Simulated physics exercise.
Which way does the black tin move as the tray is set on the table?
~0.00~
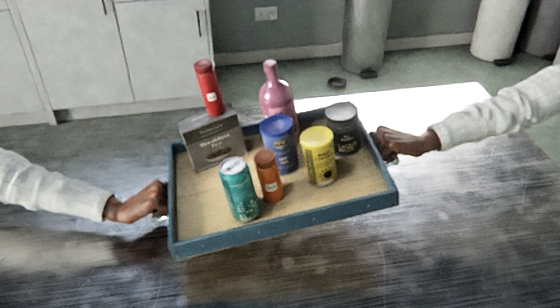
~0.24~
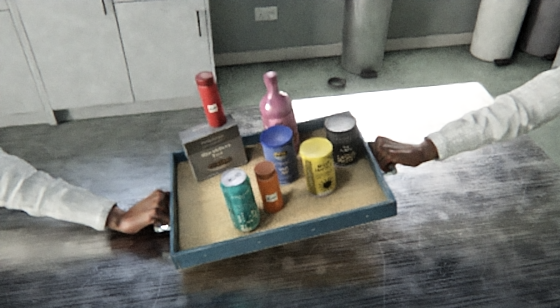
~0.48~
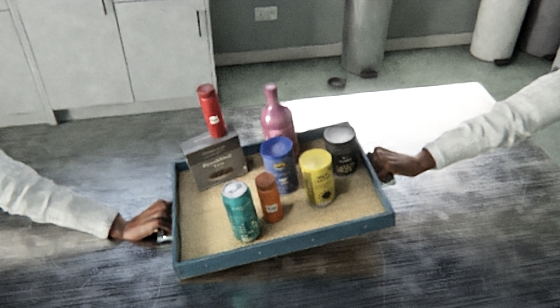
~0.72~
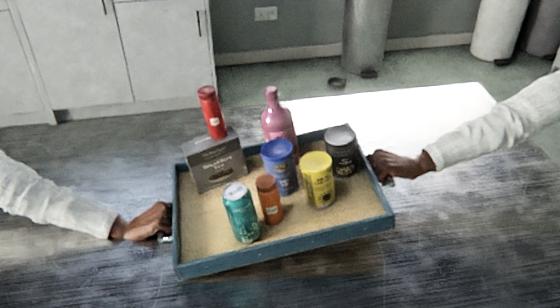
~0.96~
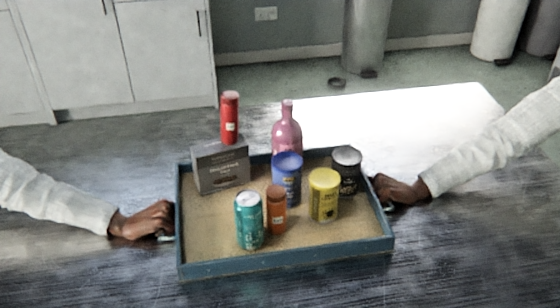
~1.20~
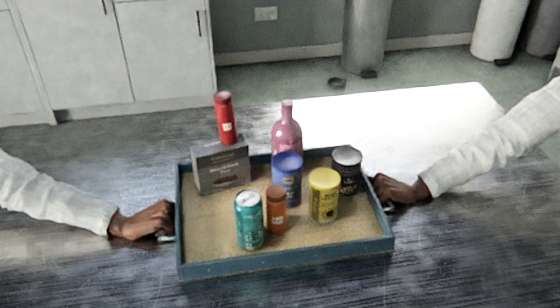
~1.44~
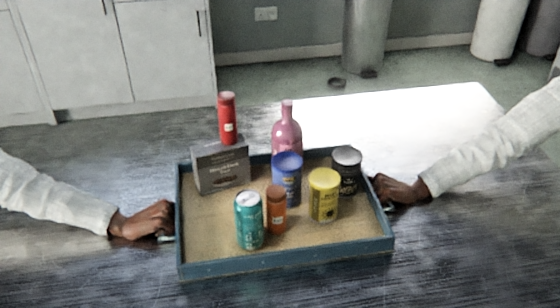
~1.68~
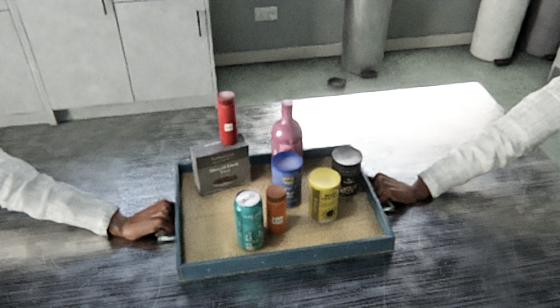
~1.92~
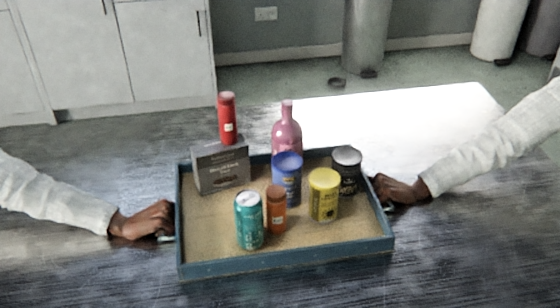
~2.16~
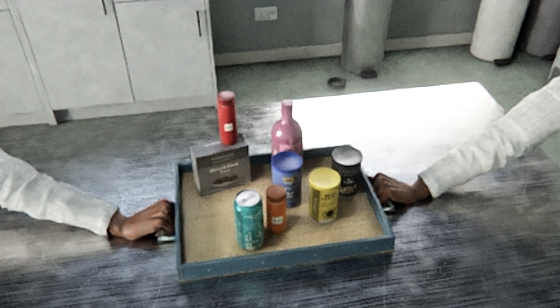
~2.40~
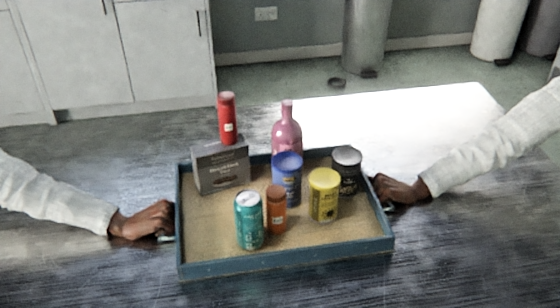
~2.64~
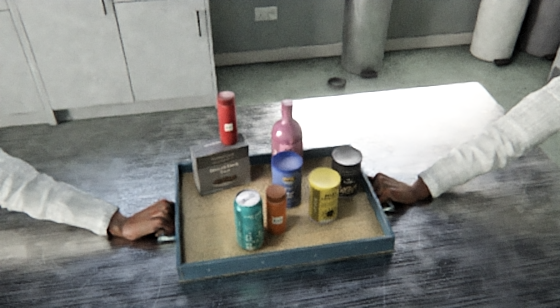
The black tin moves down along with the tray.
